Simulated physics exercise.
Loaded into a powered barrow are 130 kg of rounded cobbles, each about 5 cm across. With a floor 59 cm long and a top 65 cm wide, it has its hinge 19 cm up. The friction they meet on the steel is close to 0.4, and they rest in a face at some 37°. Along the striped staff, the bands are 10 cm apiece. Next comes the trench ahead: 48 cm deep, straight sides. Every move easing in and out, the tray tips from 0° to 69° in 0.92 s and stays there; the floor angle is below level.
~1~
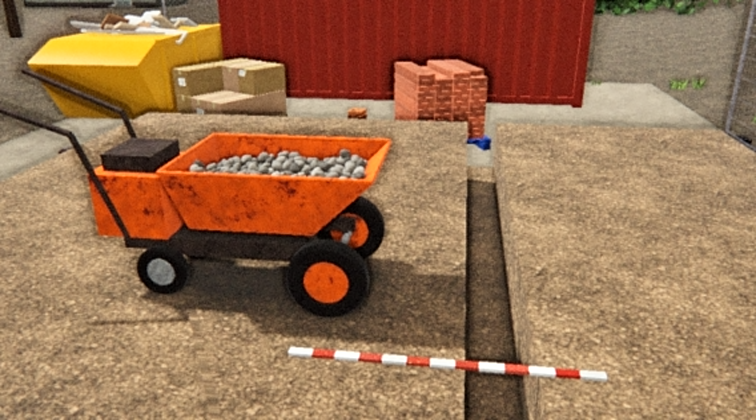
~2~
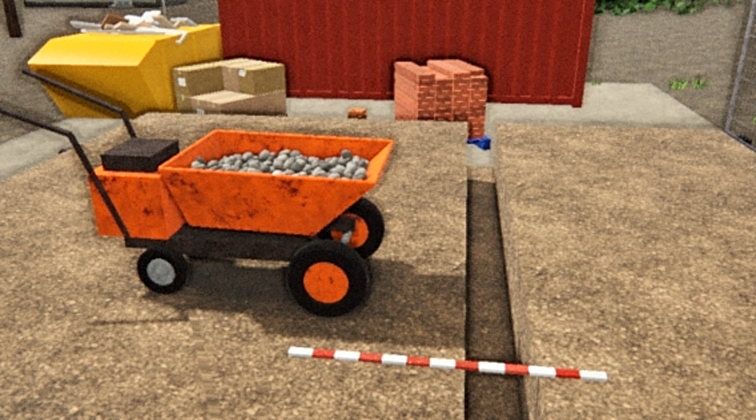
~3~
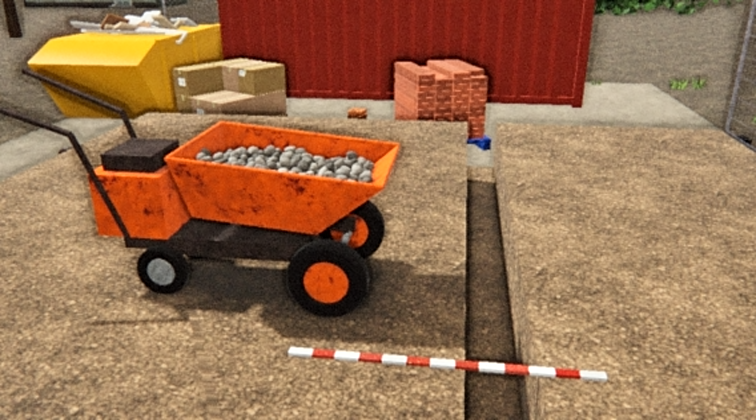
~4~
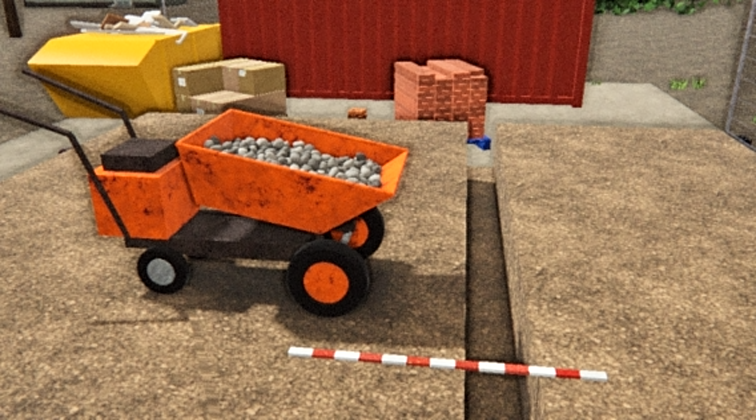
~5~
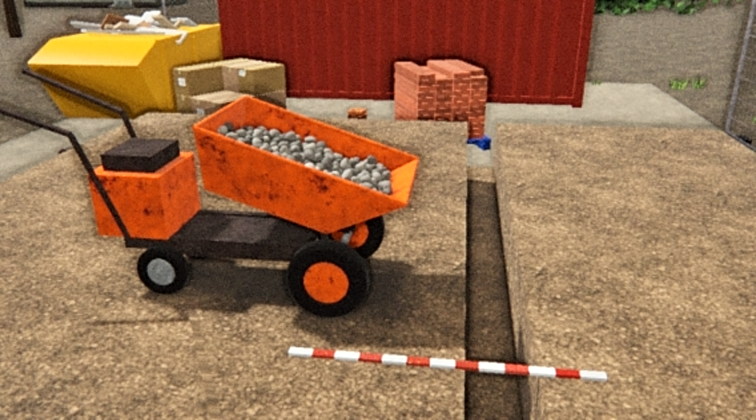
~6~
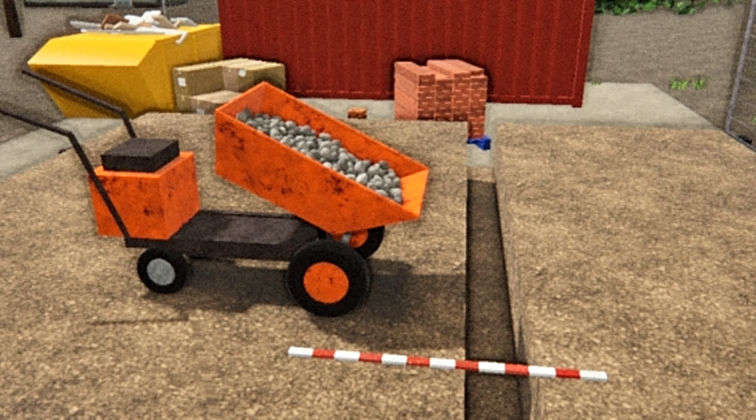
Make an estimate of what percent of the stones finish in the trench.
About 97 percent.
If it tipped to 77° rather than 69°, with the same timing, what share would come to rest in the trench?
Close to 85 per cent then.
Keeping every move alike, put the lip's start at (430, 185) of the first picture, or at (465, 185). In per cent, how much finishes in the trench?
Some 40 and some 15 per cent, in that order.
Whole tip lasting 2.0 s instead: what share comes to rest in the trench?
With that timing, about 100 per cent.
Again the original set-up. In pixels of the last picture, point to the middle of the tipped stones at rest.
Their centre sits close to (494, 358).
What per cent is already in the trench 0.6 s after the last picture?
Roughly 30 percent of the load.
Then, 0.3 s after the last picture the floor is at 58°, 100 % in the tray; the foremost stones are at (436, 246).
Then, 0.6 s after the last picture the floor is at 69°, 66 % in the tray, 4 % short of the trench, 30 % in the trench; the foremost stones are at (516, 325).
Then, 1.0 s after the last picture the floor is at 69°, 18 % in the tray, 2 % short of the trench, 77 % in the trench, 3 % past the trench; the foremost stones are at (594, 297).
Then, 2.9 s after the last picture the floor is at 69°, 0 % in the tray, 97 % in the trench, 3 % past the trench; the foremost stones are at (666, 300).
